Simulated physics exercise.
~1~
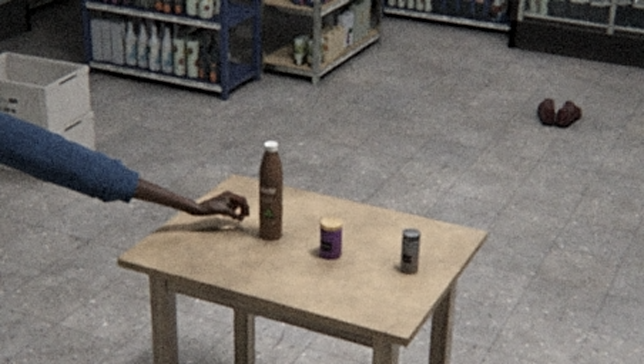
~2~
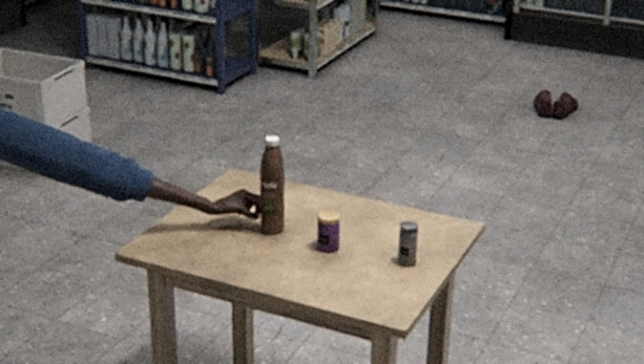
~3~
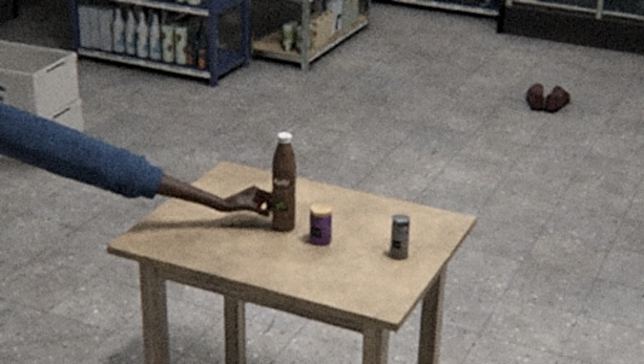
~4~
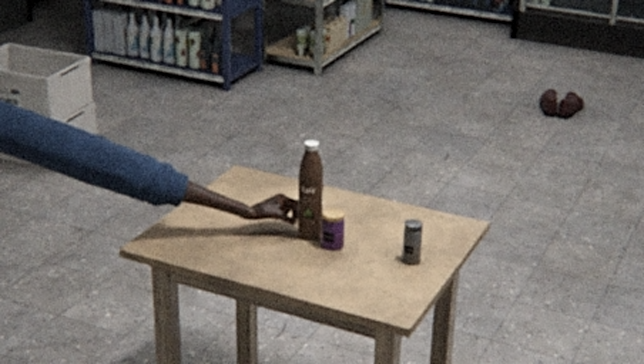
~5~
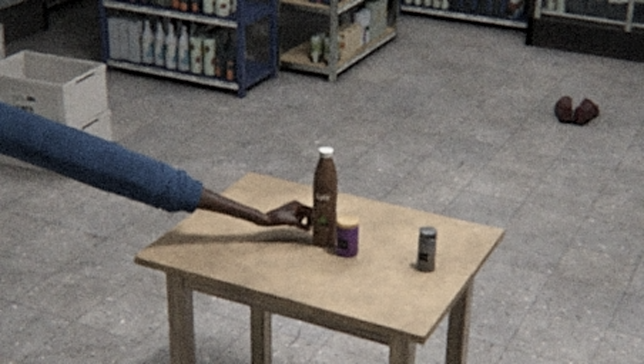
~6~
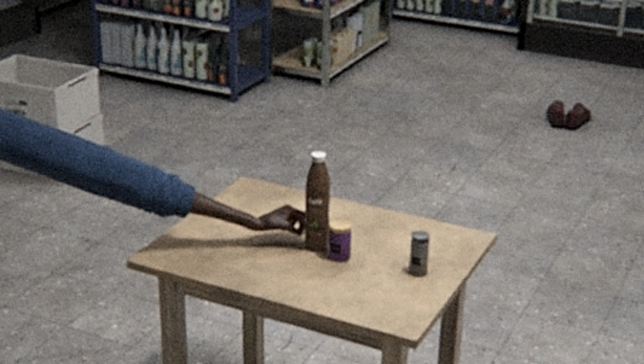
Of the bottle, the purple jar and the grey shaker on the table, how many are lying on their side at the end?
None of them are. The brown bottle, the purple jar and the grey shaker are all still upright at the end.
